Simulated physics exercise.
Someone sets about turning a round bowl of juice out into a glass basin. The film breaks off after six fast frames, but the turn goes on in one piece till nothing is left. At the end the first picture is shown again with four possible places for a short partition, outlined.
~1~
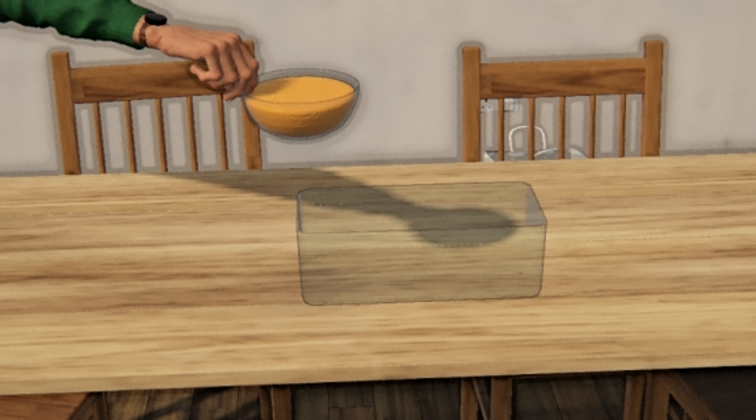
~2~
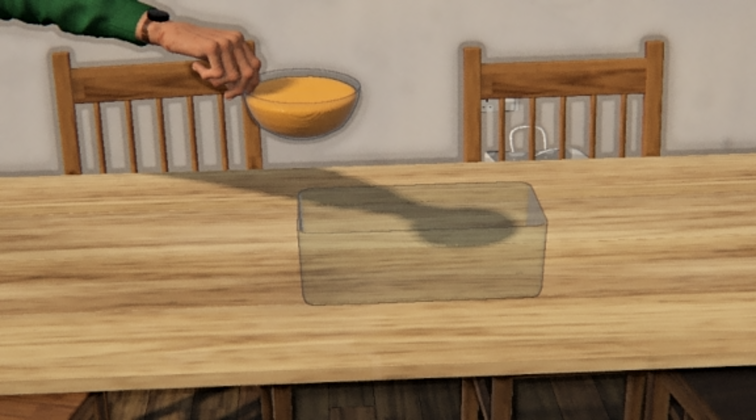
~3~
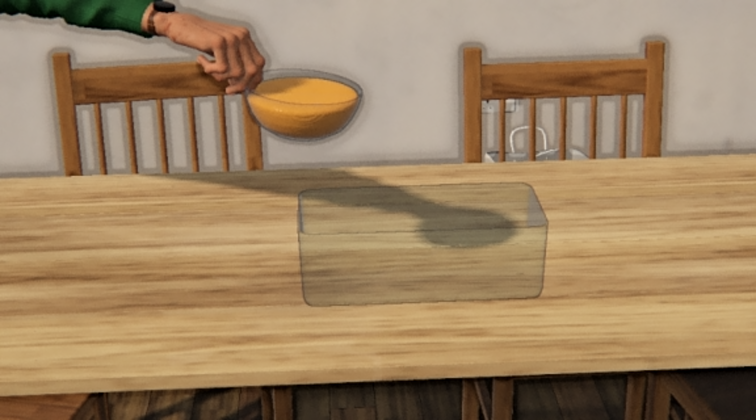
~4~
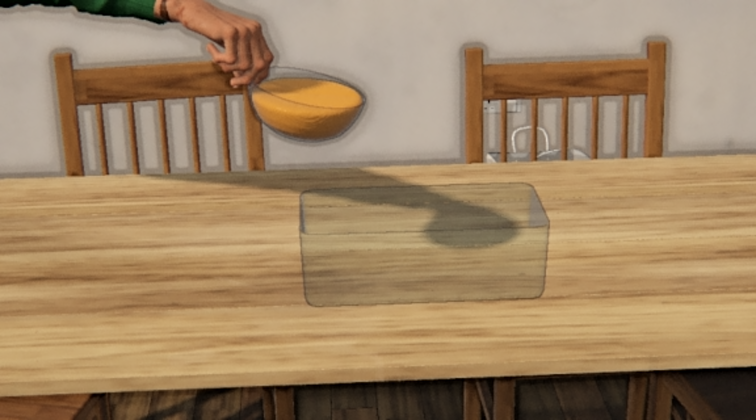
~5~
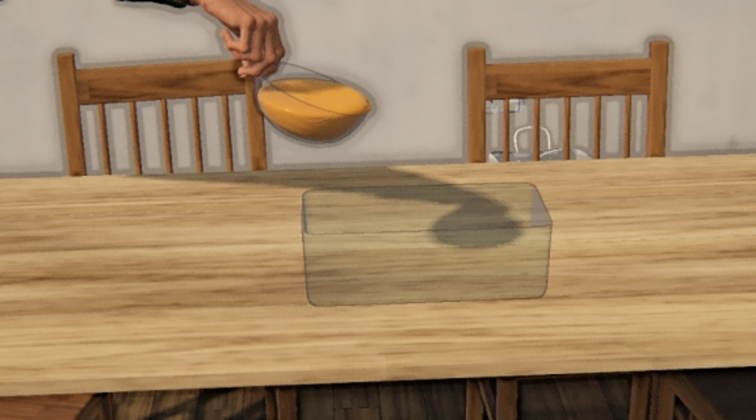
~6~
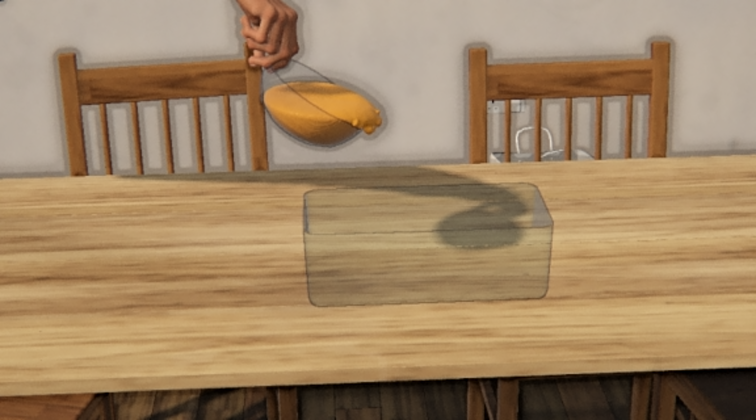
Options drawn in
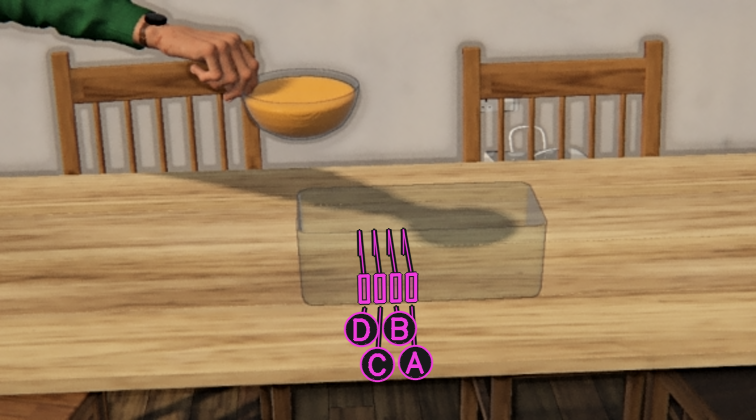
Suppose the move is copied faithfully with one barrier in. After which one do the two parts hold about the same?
It is A.
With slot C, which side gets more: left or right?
The right one.
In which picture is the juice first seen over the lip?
In picture 5.
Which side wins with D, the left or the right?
The right one.
On the marked copy, A at (411, 306); B at (396, 307); C at (380, 307); D at (364, 308).
With A, about 52 % ends left of the wall and 46 % right of it; 3 % is lost outside.
With B, about 32 % ends left of the wall and 67 % right of it.
With C, about 20 % ends left of the wall and 79 % right of it.
With D, about 12 % ends left of the wall and 87 % right of it.
